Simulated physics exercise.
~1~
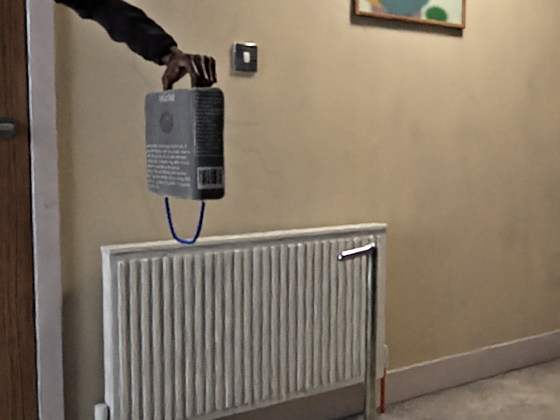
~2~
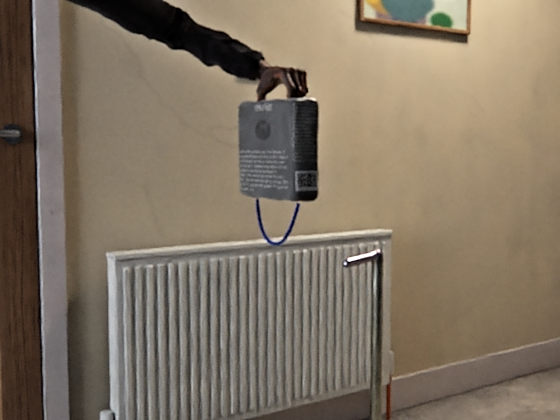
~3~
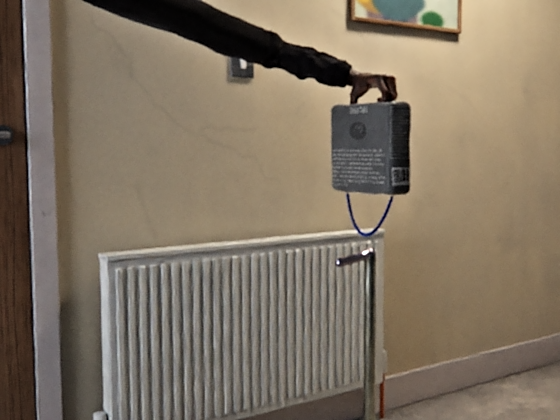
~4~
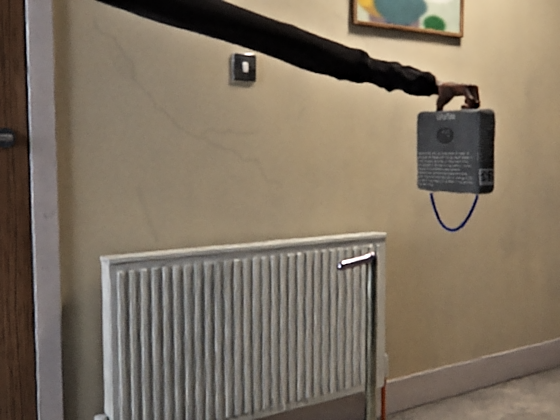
A hand held a grey bag with a blue loop of cord hanging beneath it and carried it steadily to the right, above a white radiator and over a short post with a bar at its top, ending up clear past the post.
